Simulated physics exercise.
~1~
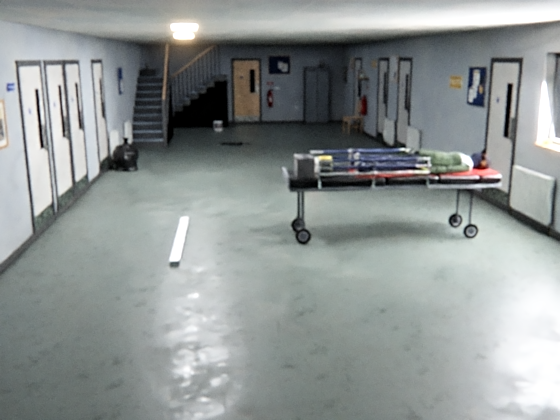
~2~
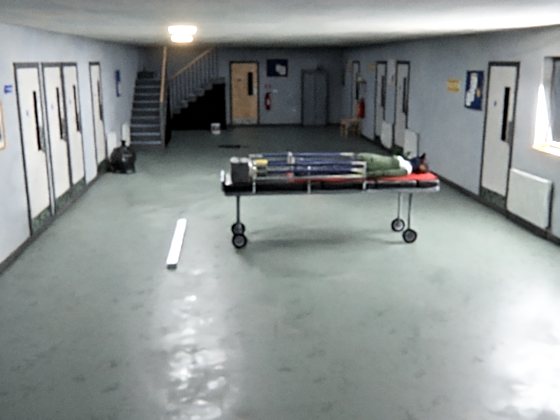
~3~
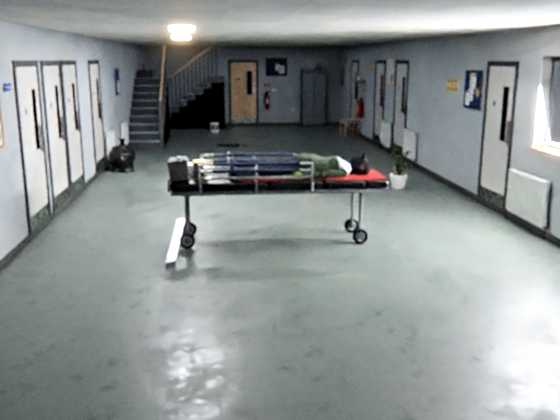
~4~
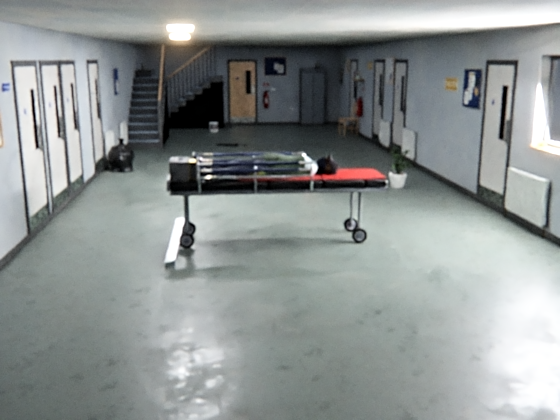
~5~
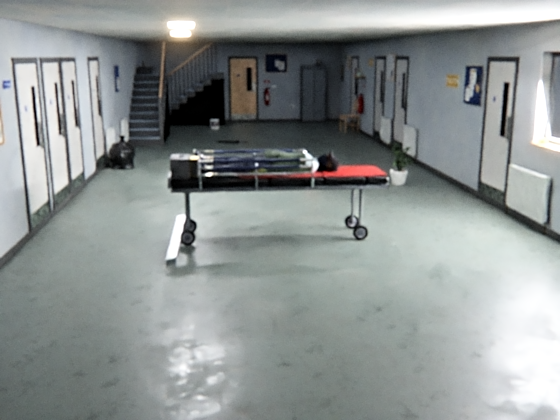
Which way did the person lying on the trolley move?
The person moved to the left, first riding along with the trolley and then sliding a little further along the bed after it stopped.
In a wide hallway with stairs at the back, a hospital trolley carrying a person lying flat rolled left and stopped at a white strip on the floor. The person slid a little further left along the red bed, then lay still aboard.
